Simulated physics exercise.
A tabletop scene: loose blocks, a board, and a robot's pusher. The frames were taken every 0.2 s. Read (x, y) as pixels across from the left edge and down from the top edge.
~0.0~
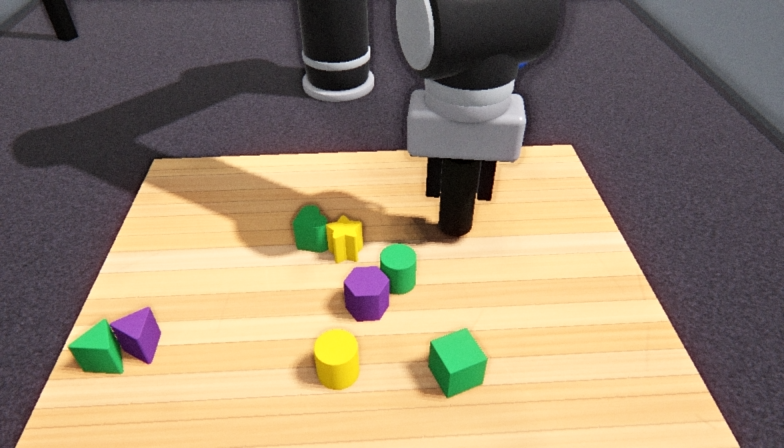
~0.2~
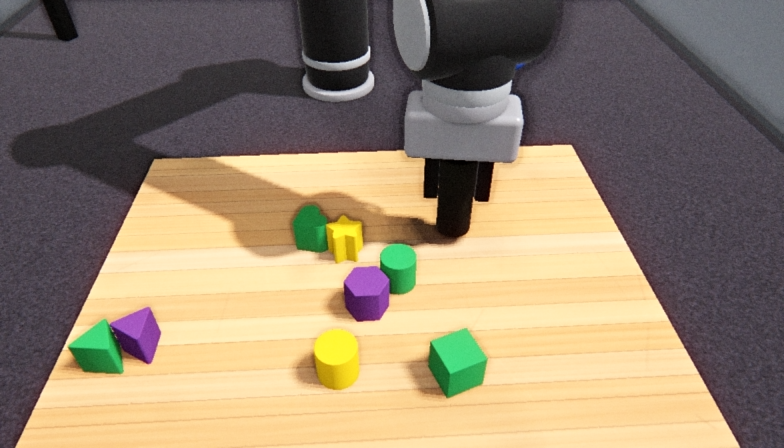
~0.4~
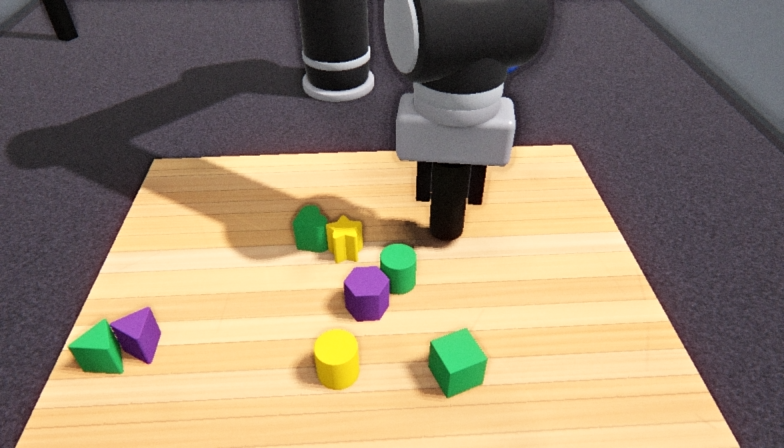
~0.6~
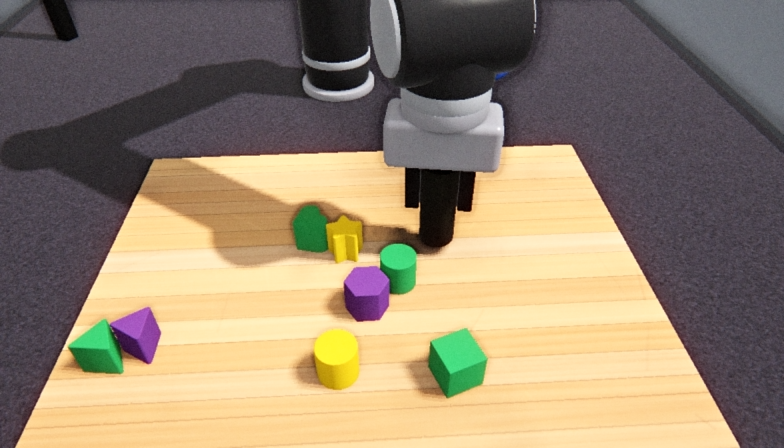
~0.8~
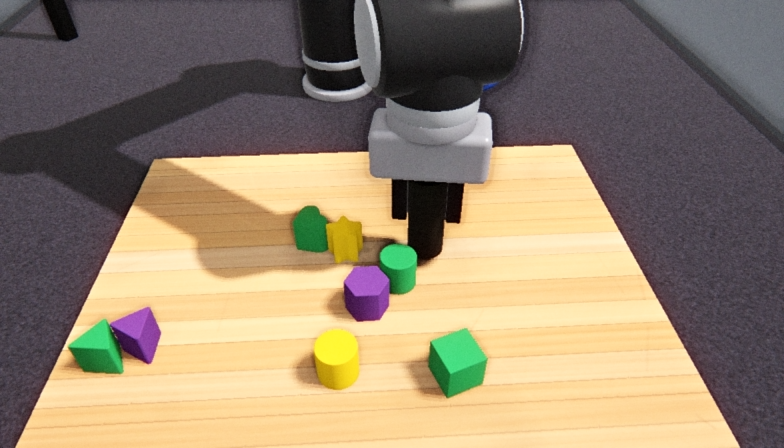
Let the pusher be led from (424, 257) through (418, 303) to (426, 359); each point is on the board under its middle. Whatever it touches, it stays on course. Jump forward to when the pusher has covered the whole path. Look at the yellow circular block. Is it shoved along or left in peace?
It is not moved.
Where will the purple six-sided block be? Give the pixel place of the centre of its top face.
My best guess is (341, 292).
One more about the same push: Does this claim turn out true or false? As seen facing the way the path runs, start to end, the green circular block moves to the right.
True - the claim holds.
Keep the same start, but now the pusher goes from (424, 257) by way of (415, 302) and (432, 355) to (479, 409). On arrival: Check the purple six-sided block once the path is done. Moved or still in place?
That block is shifted.
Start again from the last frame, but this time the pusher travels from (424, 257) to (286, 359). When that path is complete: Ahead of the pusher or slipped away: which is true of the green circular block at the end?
It keeps leading.
On the path given first. One third of the way, pusher at (419, 278); purple six-sided block at (350, 288); green circular block at (384, 270).
Two thirds of the way, pusher at (419, 312); purple six-sided block at (341, 292); green circular block at (379, 279).
At the end, pusher at (426, 350); yellow circular block unmoved; purple six-sided block at (341, 292); green circular block at (379, 279); green four-sided block at (464, 356), turned 15° anticlockwise.
